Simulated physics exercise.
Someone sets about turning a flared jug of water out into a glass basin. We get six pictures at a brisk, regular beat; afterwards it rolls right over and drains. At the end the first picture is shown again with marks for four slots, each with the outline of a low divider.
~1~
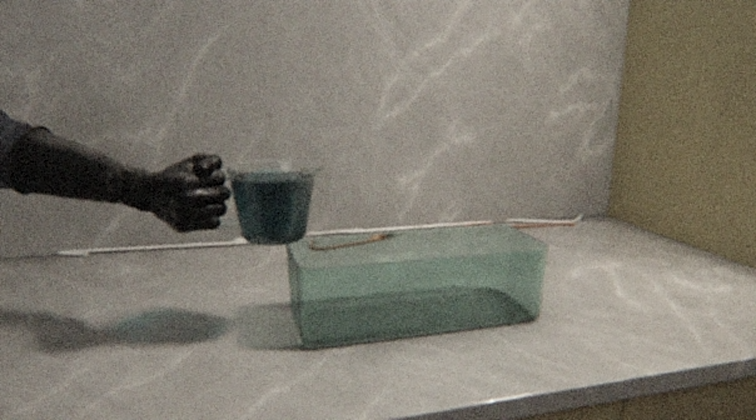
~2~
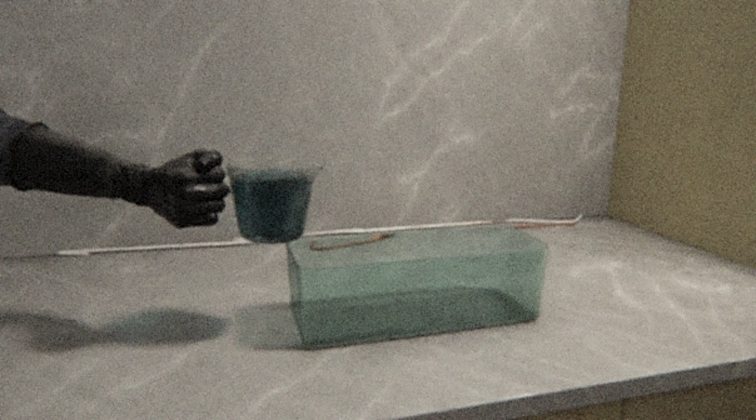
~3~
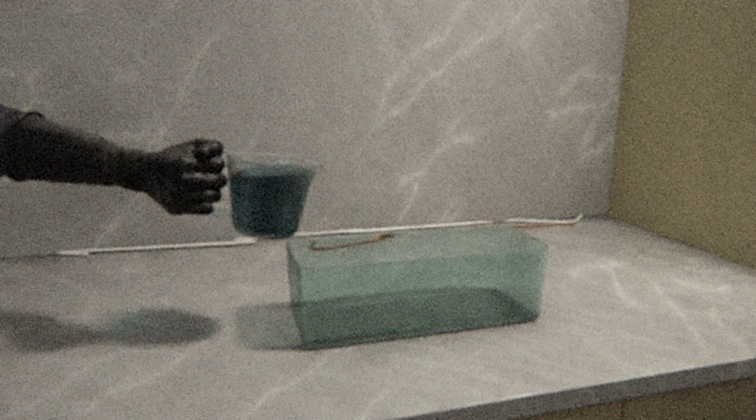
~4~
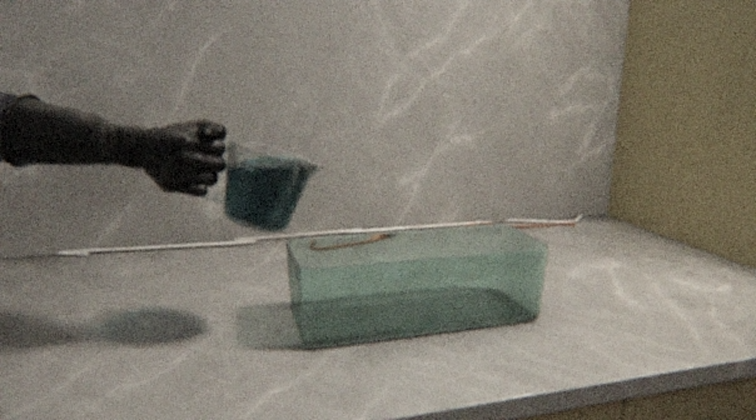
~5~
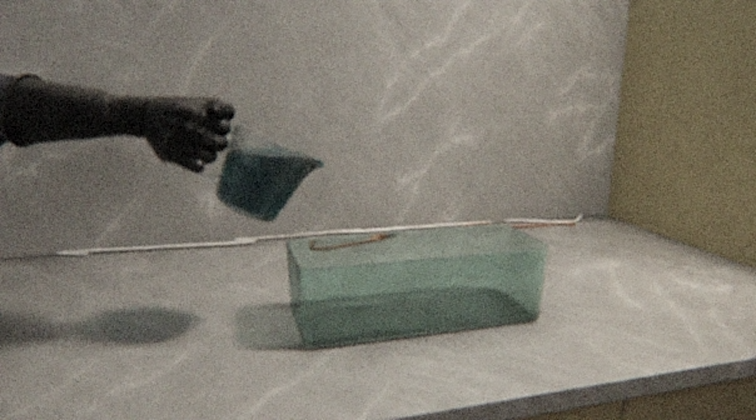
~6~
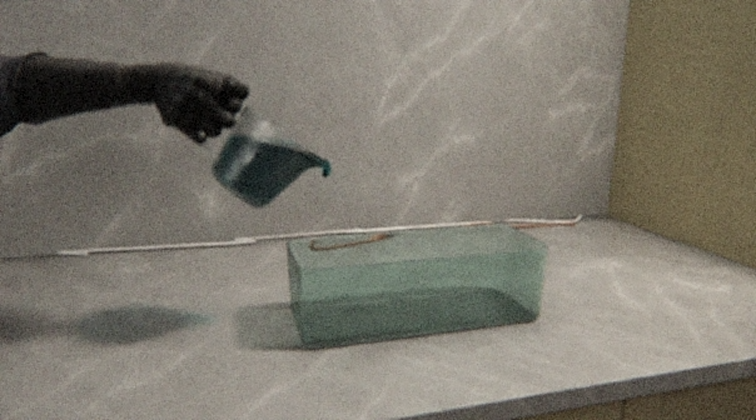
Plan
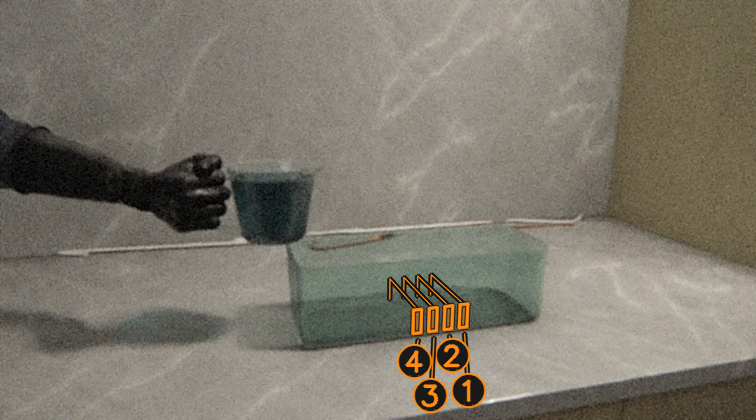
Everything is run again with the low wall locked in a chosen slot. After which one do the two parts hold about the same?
Go for 4.
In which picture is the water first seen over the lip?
Picture 5.
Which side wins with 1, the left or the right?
More ends on the left.
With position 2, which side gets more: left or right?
More ends on the left.
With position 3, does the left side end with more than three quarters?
Yes.
On the marked copy, 1 at (464, 333); 2 at (449, 335); 3 at (433, 337); 4 at (418, 339).
If 1 is chosen, about 77 % ends left of the wall and 13 % right of it; 10 % is lost outside.
If 2 is chosen, about 81 % ends left of the wall and 8 % right of it; 11 % is lost outside.
If 3 is chosen, about 84 % ends left of the wall and 7 % right of it; 9 % is lost outside.
If 4 is chosen, about 55 % ends left of the wall and 43 % right of it.
